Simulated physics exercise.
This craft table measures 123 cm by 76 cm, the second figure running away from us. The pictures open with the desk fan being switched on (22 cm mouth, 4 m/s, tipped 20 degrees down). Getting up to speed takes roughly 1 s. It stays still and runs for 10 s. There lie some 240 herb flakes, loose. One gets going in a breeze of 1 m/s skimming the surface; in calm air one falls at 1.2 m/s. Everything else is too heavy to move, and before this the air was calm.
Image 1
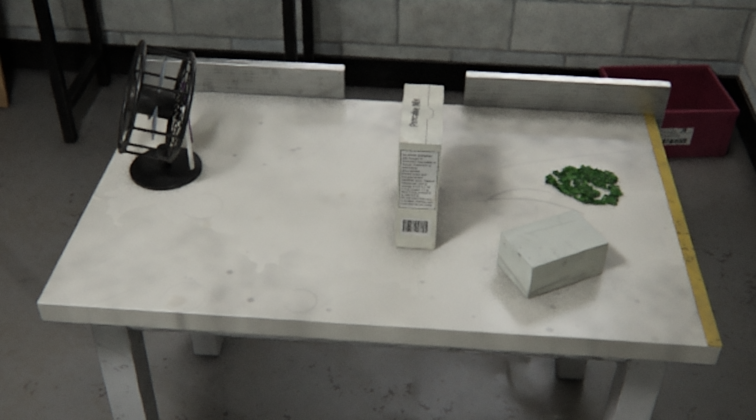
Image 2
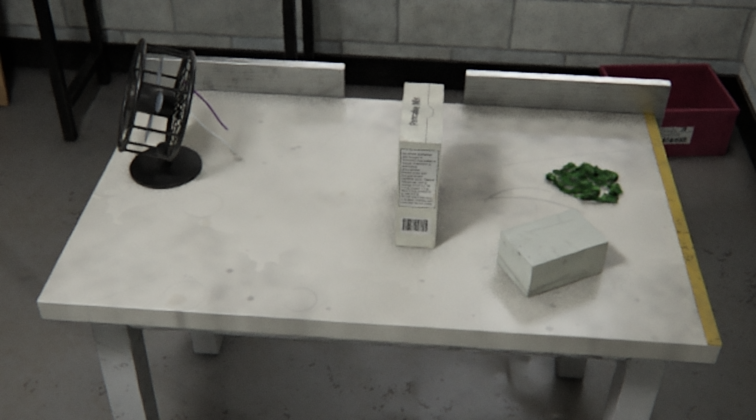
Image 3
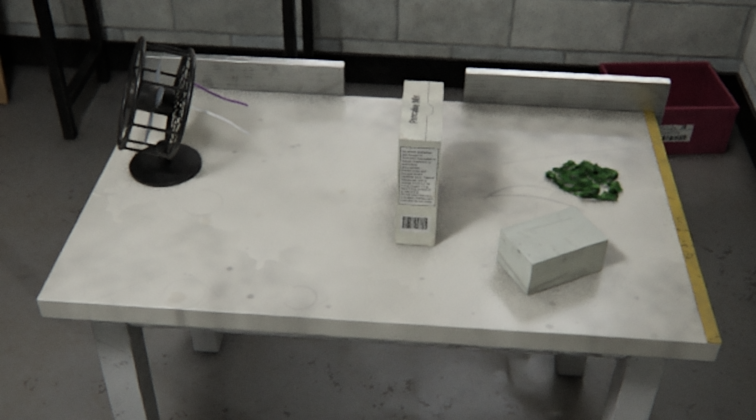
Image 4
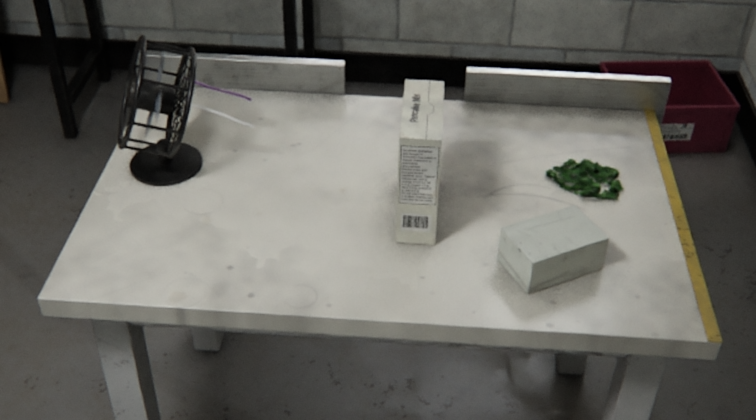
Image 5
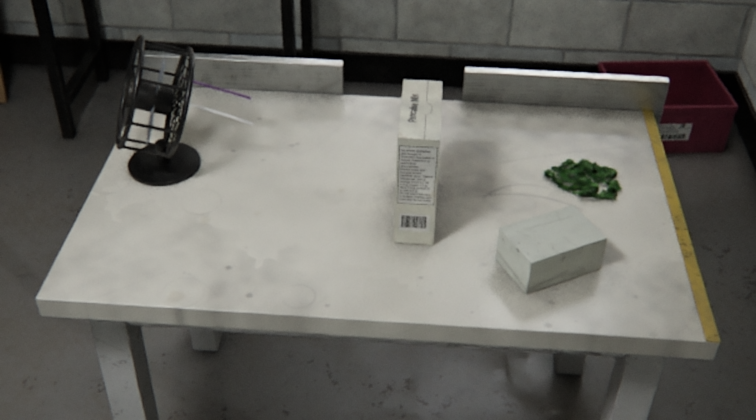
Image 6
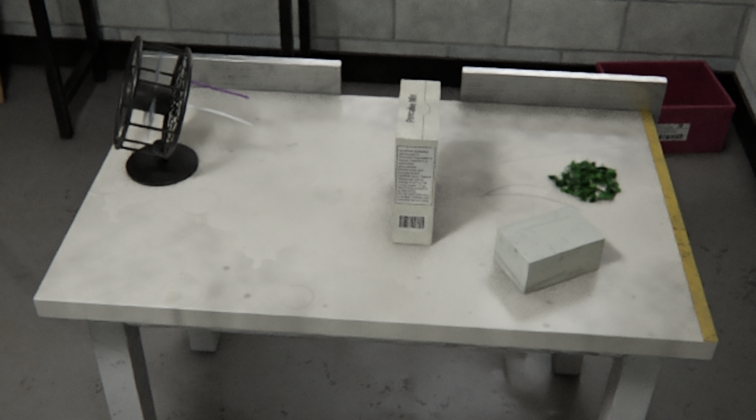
A black desk fan at the back left of a pale, marked craft table, seen from above and in front, starts up, and thin purple and white strands stream out to its right. An upright white carton stands mid-table, with a pale block and a patch of green flakes to the right, near a yellow edge. The flakes shift slightly and spread a little, while the boxes stay still and the view barely moves.
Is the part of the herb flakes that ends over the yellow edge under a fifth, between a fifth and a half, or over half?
Share over the yellow edge, noted: The greater part.
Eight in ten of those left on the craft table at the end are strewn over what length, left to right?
20 centimetres or so.
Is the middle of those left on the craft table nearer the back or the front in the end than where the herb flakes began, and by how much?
Shift toward the near edge, approx. 15 cm.
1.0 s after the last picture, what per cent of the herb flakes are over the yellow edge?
About 70 per cent.
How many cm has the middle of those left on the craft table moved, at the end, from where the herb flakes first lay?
15 cm.
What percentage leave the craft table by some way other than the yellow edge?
Estimate: Near 0 %.
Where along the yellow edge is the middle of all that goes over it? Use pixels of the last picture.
At about (675, 195).
Then, 1.0 s after the last picture, 66 % are over the yellow edge; the middle of those still in play is near (643, 216); 68 % have settled or left.
Then, 2.2 s after the last picture, 70 % are over the yellow edge; the middle of those still in play is near (638, 218); 78 % have settled or left.
Then, 4.6 s after the last picture, 74 % are over the yellow edge; the middle of those still in play is near (638, 218); 82 % have settled or left.
Then, 9.1 s after the last picture, at the end, 75 % are over the yellow edge; the middle of those still in play is near (638, 218).
